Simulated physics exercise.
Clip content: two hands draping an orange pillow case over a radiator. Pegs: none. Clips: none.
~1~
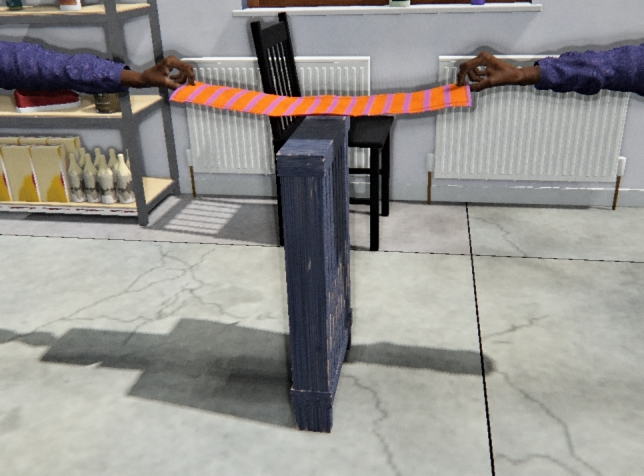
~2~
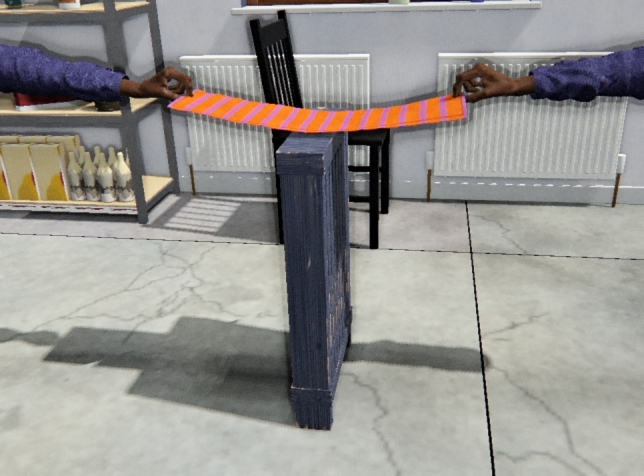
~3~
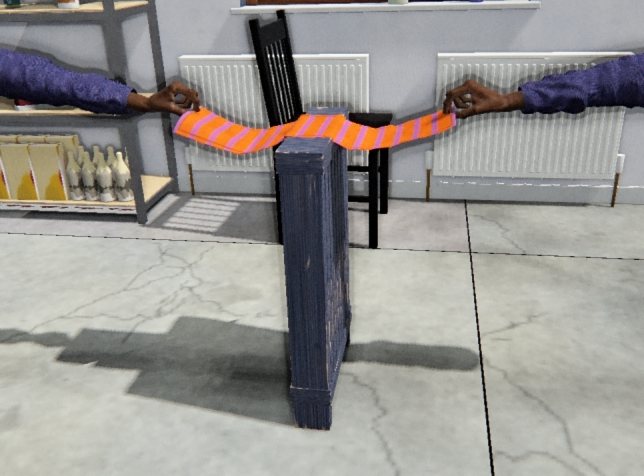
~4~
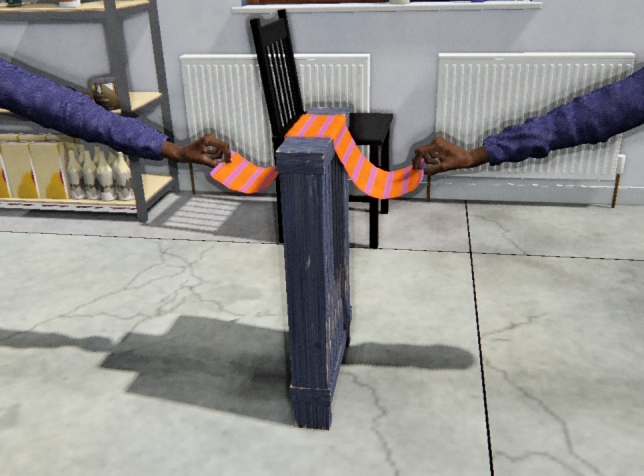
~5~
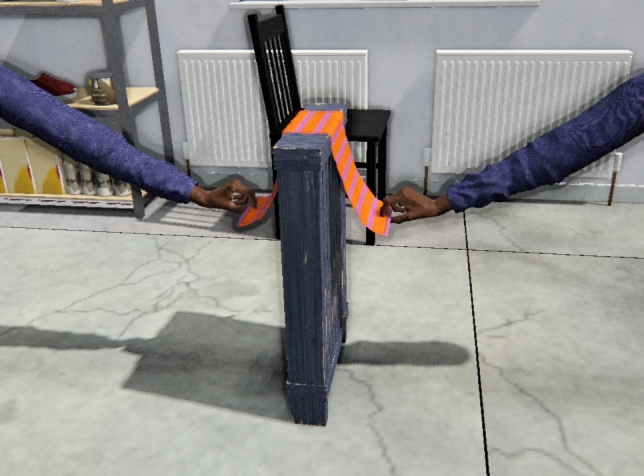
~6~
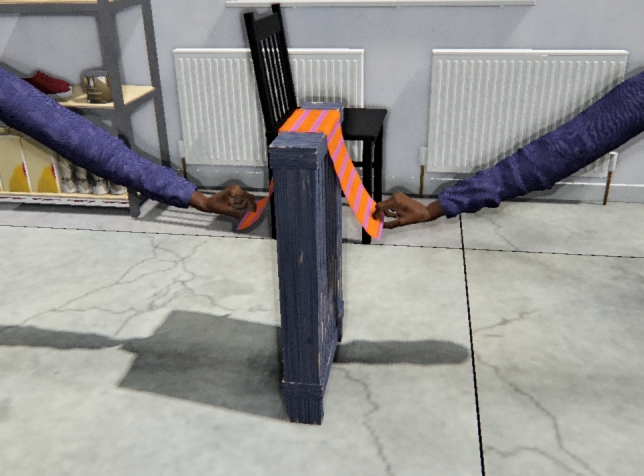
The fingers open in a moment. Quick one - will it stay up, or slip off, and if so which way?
It'll stay up.
Then, 0.14 s past the final frame, pillow case hanging on both sides, left end near (258, 223), right end near (373, 229).
Then, 0.22 s past the final frame, pillow case hanging on both sides, left end near (279, 229), right end near (350, 235).
Then, 0.30 s past the final frame, pillow case hanging on both sides, left end near (293, 232), right end near (334, 235).
When it is over, pillow case hanging on both sides, left end near (293, 231), right end near (334, 235). The orange pillow case stays on top.
